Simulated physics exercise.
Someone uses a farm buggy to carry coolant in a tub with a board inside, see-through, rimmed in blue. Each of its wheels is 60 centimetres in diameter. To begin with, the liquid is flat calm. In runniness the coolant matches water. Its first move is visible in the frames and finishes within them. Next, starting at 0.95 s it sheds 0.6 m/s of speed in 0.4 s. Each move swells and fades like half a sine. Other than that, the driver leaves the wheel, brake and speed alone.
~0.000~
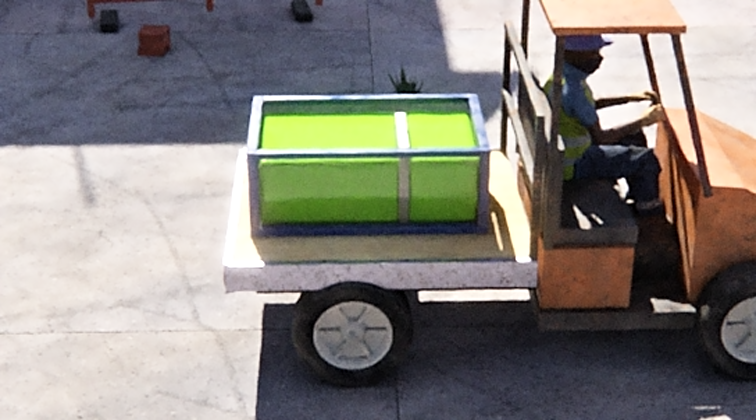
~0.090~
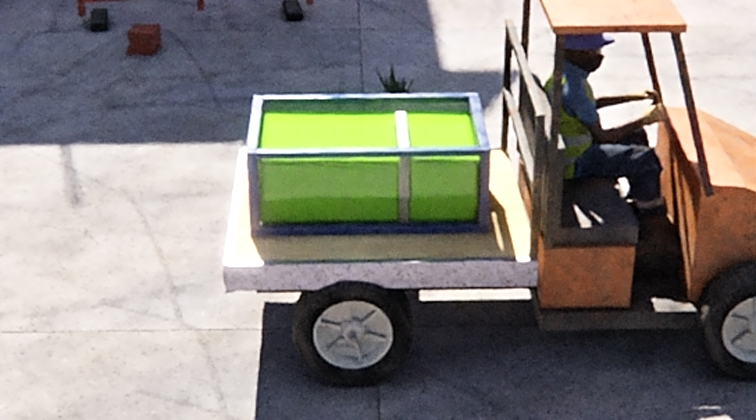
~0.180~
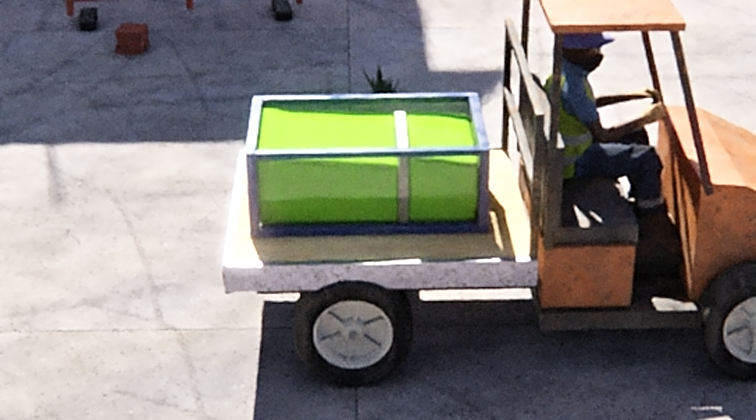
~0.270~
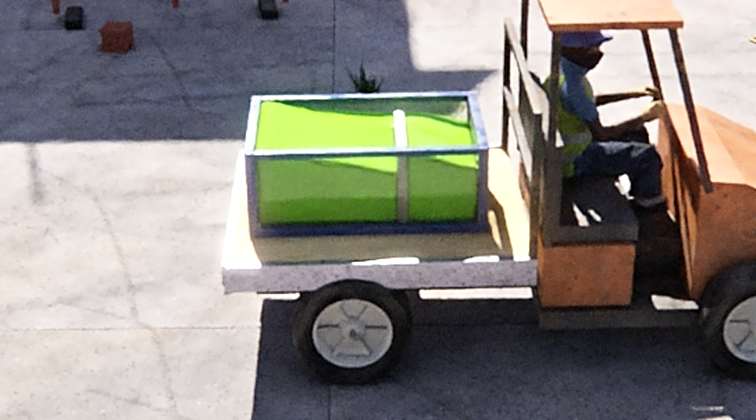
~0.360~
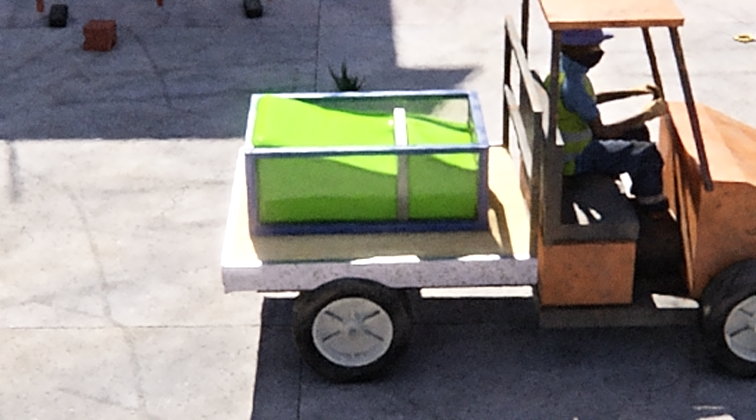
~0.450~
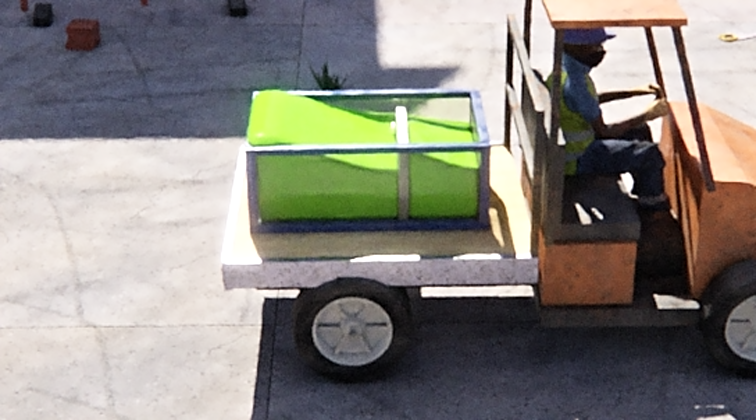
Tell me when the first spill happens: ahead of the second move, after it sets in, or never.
Ahead of it.
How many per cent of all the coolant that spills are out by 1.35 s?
Some 40 percent has come out by that time.
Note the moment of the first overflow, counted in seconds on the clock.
0.8 s.
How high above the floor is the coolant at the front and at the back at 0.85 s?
Front level 30 cm, back level 34 cm.
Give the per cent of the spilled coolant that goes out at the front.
About 30 per cent.
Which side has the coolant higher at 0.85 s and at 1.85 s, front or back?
Higher at the rear side, then higher at the forward side.
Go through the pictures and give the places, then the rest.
The surface is at (455, 115) by the front wall; at (277, 117) by the back wall; it lies level with the rim line; board top at (404, 148); the front is on the right, levels are read along the far wall; a wheel hub at (353, 340), in the first picture.
The surface is at (456, 114) by the front wall; at (277, 116) by the back wall; it lies level with the rim line, in the second picture.
The surface is at (456, 119) by the front wall; at (276, 112) by the back wall; it climbs 3° towards the back, in the third picture.
The surface is at (455, 125) by the front wall; at (275, 105) by the back wall; it climbs 7° towards the back, in the fourth picture.
The surface is at (455, 127) by the front wall; at (274, 95) by the back wall; it climbs 11° towards the back, in the fifth picture.
The surface is at (457, 125) by the front wall; at (276, 92) by the back wall; it climbs 11° towards the back; a wheel hub at (353, 336), in the sixth picture.
Then, 0.85 s in, the surface is 30 cm up at the front and 35 cm at the back; 1 per cent is out, over the back.
Then, 1.35 s in, the surface is 47 cm up at the front and 26 cm at the back; 1 per cent is out, over the back.
Then, 1.85 s in, the surface is 38 cm up at the front and 32 cm at the back; 3 per cent is out, over the front and the back.
Then, 4.34 s in, 3 per cent is out, over the front and the near side; the first of it left at about 0.75 s, and the second move began at 0.95 s.
